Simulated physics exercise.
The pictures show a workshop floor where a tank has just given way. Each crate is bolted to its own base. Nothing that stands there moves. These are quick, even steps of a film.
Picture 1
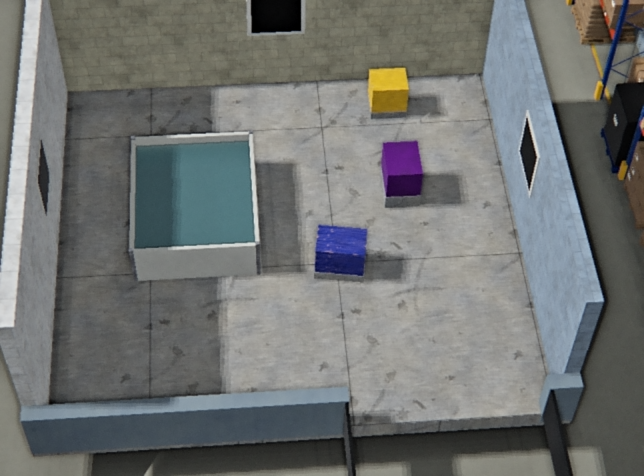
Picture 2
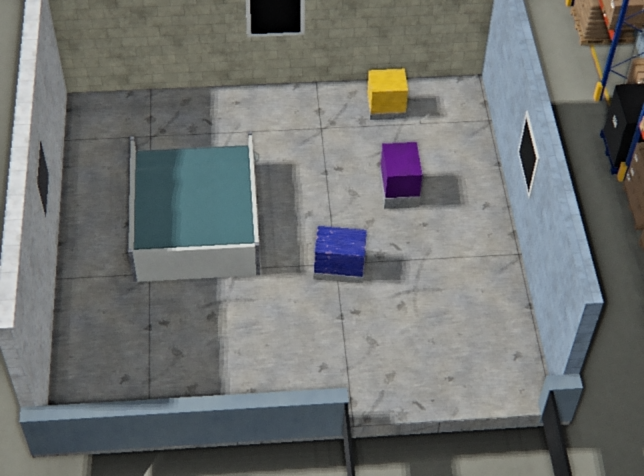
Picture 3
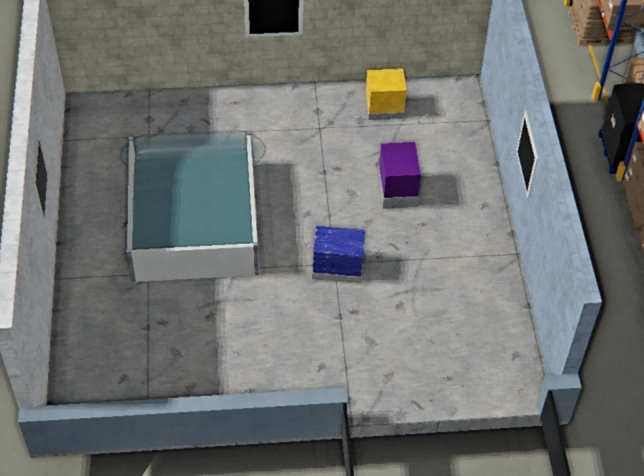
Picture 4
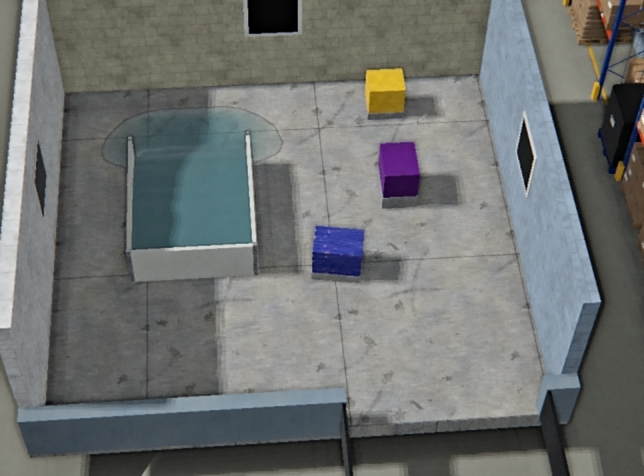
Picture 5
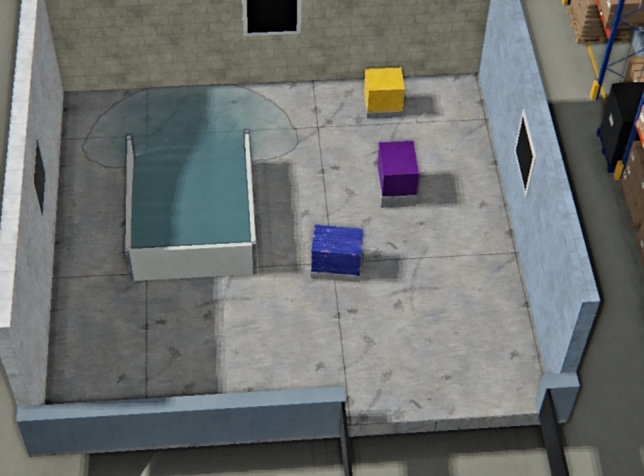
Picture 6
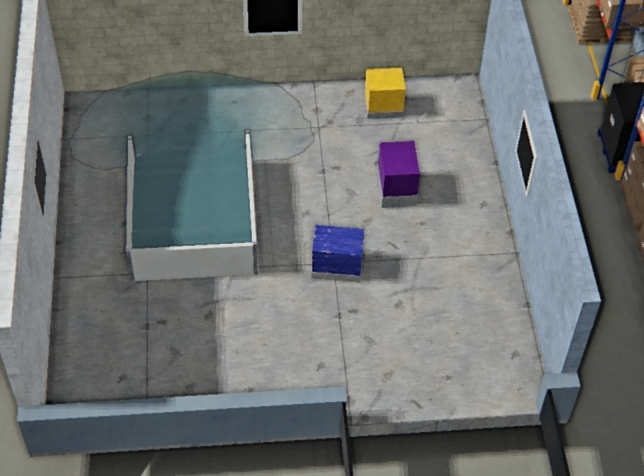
Workshop floor with yellow, purple and blue boxes standing still as water pours from a tank's open far side, spreading outward.
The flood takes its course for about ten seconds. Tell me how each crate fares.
The blue crate keeps dry; the yellow crate is soaked; the purple crate keeps dry.
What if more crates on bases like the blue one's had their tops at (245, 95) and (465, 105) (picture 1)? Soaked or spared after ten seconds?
One after the other: Is wetted, is soaked.
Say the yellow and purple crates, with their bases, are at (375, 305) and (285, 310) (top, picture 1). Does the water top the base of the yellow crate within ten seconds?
Then: Yellow crate remains dry.
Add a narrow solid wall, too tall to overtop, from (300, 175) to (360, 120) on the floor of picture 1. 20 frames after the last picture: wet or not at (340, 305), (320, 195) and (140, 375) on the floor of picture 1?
In turn: Clear, clear, not flooded.
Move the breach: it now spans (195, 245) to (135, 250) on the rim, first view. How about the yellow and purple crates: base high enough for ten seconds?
One by one: The yellow crate stays dry; the purple crate remains dry.
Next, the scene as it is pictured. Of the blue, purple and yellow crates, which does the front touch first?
I say the yellow one.
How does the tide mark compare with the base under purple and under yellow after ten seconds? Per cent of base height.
Near 70 and 200 in a hundred.
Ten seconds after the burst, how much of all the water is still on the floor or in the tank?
I make it 90 per cent.
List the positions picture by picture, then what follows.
In the first frame, the water tank at (194, 193) is whole and still.
In the second frame, the front is at (256, 160), out from the gap on the water tank's far side.
In the third frame, water pours out on the water tank's far side and has run to (257, 142).
In the fourth frame, water pours out on the water tank's far side and has run to (269, 128).
In the fifth frame, water pours out on the water tank's far side and has run to (245, 92).
In the sixth frame, the front is at (269, 84), out from the gap on the water tank's far side.
A moment on, water covers 15 % of the floor; the blue crate not reached, the yellow crate not reached, the purple crate not reached.
Next, water covers 20 % of the floor; the blue crate not reached, the yellow crate water round its plinth, the purple crate not reached.
Then, water covers 45 % of the floor; the blue crate not reached, the yellow crate water round its plinth, the purple crate water round its plinth.
Later, water covers 80 % of the floor; the blue crate water round its plinth, the yellow crate water round its plinth, the purple crate water round its plinth.
In the end, water covers 100 % of the floor; the blue crate stayed above the water, the yellow crate was topped, the purple crate stayed above the water.
